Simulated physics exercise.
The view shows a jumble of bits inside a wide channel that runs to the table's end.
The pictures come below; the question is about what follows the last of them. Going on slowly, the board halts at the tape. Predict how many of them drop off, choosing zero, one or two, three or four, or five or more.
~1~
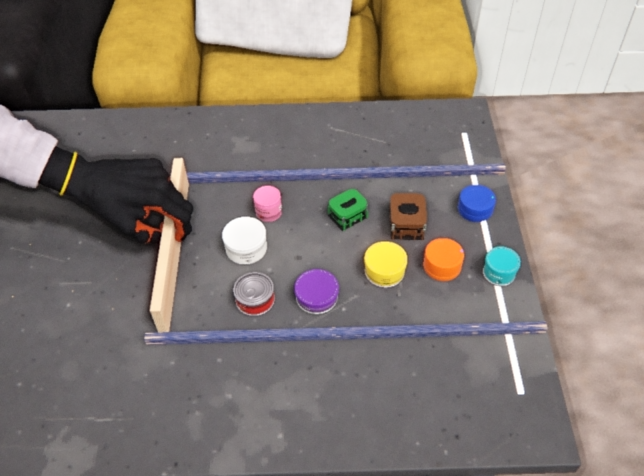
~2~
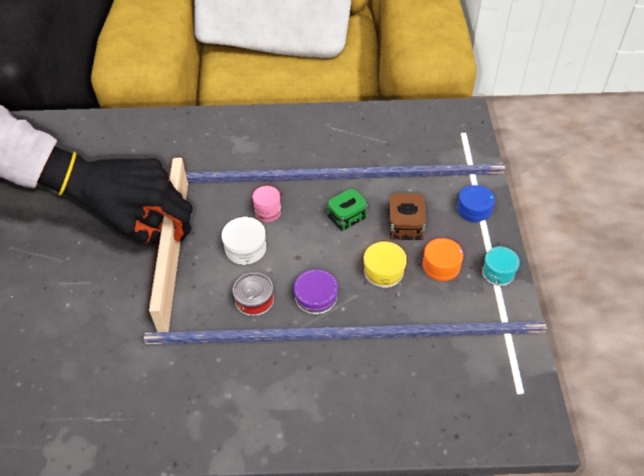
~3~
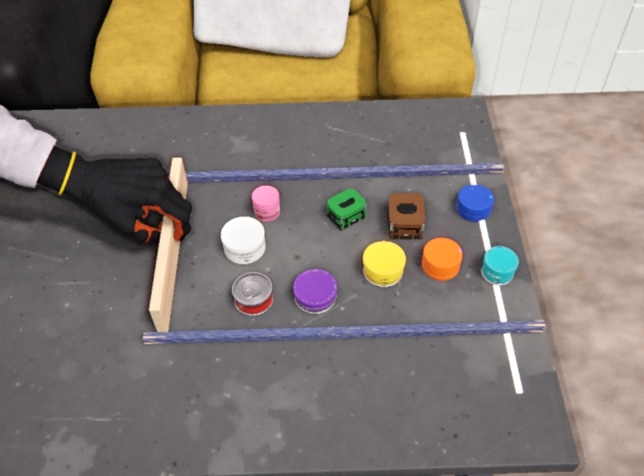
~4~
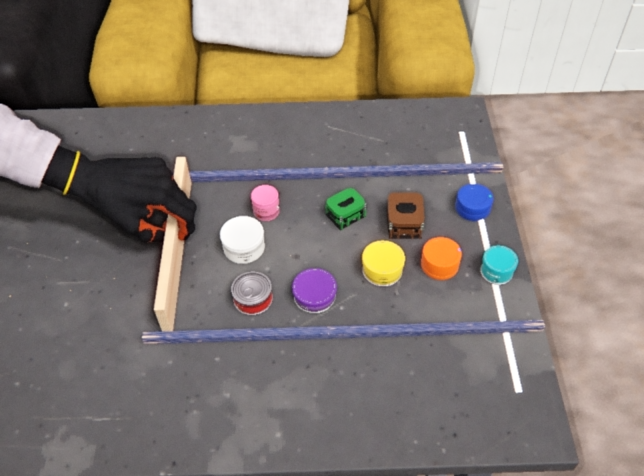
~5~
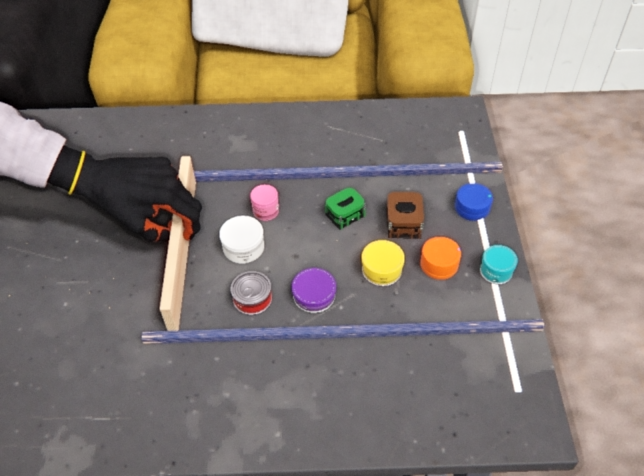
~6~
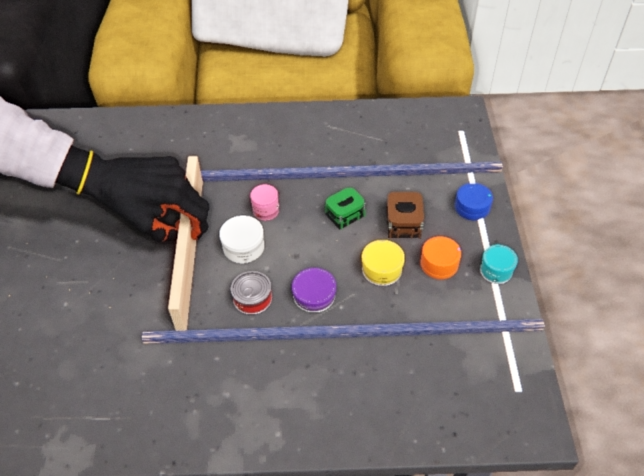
Most likely a good five or more will slide off.
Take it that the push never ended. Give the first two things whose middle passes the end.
The turquoise tin goes first, followed by the blue lid.
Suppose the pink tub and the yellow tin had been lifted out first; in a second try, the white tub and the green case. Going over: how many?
4, then 4.
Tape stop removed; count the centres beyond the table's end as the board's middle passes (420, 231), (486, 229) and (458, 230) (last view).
The counts are 0, 5 and 2, in that order.
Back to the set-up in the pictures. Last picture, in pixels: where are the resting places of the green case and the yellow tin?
Green case at about (511, 201), yellow tin at about (514, 264).
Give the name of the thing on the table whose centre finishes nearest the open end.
The green case finishes nearest.
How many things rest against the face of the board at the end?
At rest, 4 are in contact.
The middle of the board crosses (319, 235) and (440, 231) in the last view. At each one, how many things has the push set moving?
Answer - first 6, then 10.
Early on, none off yet; turquoise tin at rest near (498, 265); blue lid at rest near (473, 202); orange lid at rest near (441, 258).
A while later, none off yet; turquoise tin at rest near (498, 265); blue lid moving near (479, 199); orange lid travelled about its own width near (463, 255).
Finally, the number that fall off is five or more; lost, purple pot, brown case, orange lid, blue lid and turquoise tin.
